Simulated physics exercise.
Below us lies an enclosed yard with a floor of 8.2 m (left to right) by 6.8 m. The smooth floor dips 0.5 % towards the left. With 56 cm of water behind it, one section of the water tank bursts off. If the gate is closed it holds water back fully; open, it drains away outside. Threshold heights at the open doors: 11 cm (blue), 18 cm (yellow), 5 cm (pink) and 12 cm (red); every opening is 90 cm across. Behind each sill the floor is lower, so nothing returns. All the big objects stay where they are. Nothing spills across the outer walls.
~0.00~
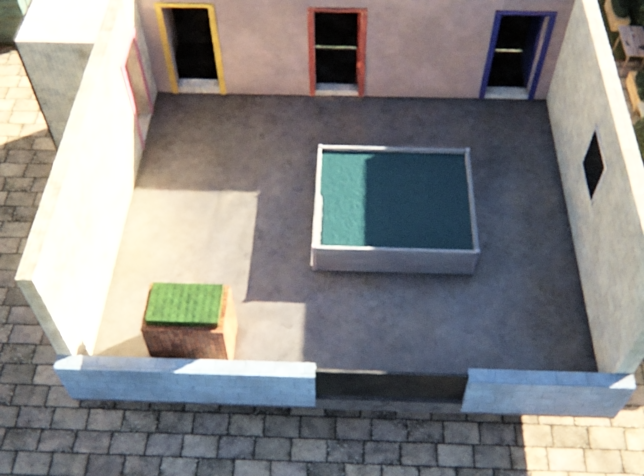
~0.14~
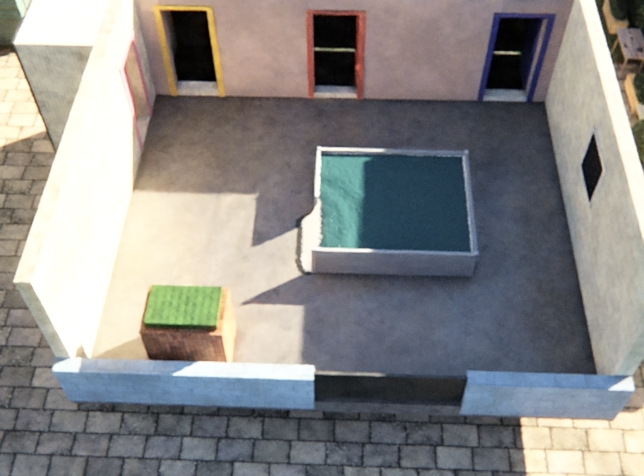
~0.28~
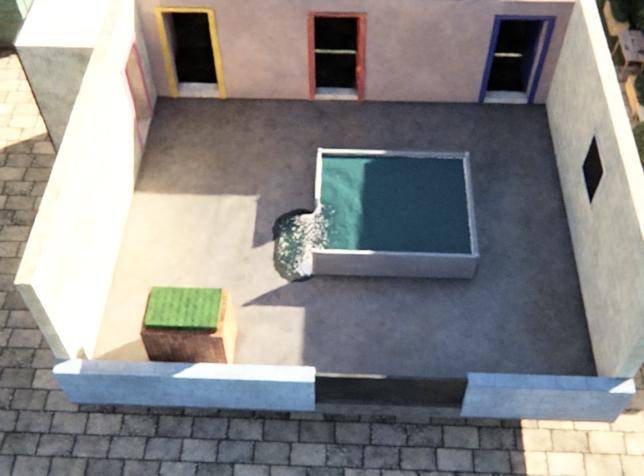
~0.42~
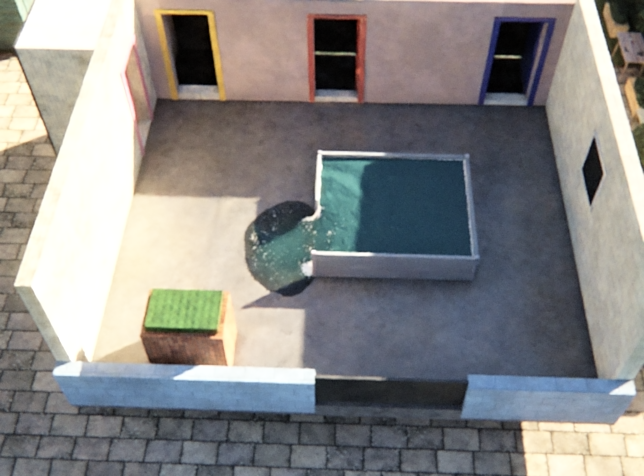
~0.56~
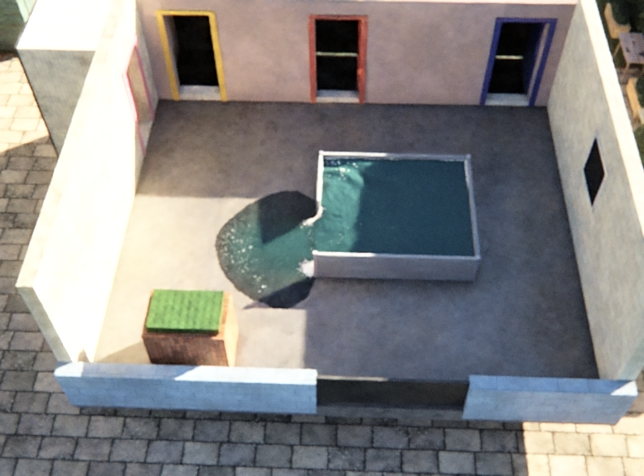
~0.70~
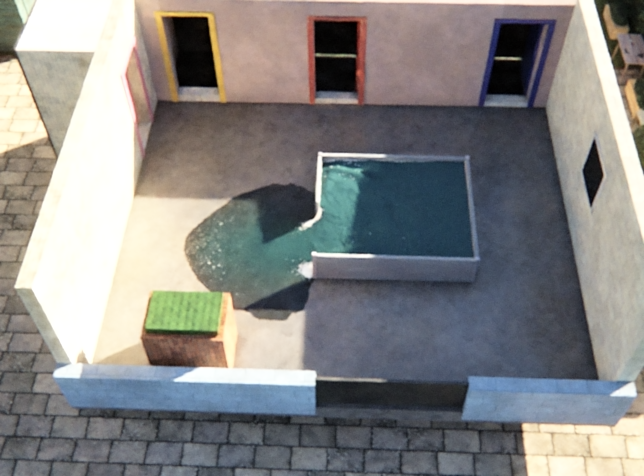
The footage shows a walled yard with a raised tank of still, blue-green water; part of its left side gives way, and water gushes out, foaming at first, then spreading leftward across the floor in a widening, rounded pool.
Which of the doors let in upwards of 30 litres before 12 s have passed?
The water let in: At the blue door it does not reach the limit; at the yellow door it does not reach the limit; at the pink door it exceeds the limit; at the red door it stays under the limit.
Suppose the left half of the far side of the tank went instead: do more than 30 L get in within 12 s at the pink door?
Then: Pink above.
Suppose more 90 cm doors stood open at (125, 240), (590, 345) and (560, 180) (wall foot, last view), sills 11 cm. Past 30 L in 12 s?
In that order: Past it, below, below.
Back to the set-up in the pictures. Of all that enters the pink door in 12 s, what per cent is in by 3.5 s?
Some 5 per cent by then.
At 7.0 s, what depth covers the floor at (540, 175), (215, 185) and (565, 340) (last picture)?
In that order: 0, 6 and 1 cm.
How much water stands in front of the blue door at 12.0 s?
About 8.0 cm.
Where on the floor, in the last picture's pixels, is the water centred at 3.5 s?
Near (289, 242).
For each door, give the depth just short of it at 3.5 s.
Depths in cm: Blue 0, yellow 10, pink 9, red 0.
After 1.4 s water covers 20 % of the floor and is deepest (34 cm) near (308, 256); blue door not reached, yellow door not reached, pink door not reached, red door not reached.
After 2.2 s water covers 25 % of the floor and is deepest (35 cm) near (103, 319); blue door not reached, yellow door not reached, pink door not reached, red door not reached.
After 3.5 s water covers 35 % of the floor and is deepest (33 cm) near (89, 376); blue door not reached, yellow door 10 cm at the sill, 0 L in, pink door 9 cm at the sill, 4 L in, red door not reached.
After 7.0 s water covers 75 % of the floor and is deepest (17 cm) near (99, 337); blue door not reached, yellow door 15 cm at the sill, 0 L in, pink door 11 cm at the sill, 32 L in, red door 4 cm at the sill, 0 L in.
After 12.0 s water covers 100 % of the floor and is deepest (12 cm) near (156, 109); blue door 8 cm at the sill, 0 L in, yellow door 11 cm at the sill, 0 L in, pink door 11 cm at the sill, 130 L in, red door 5 cm at the sill, 0 L in.
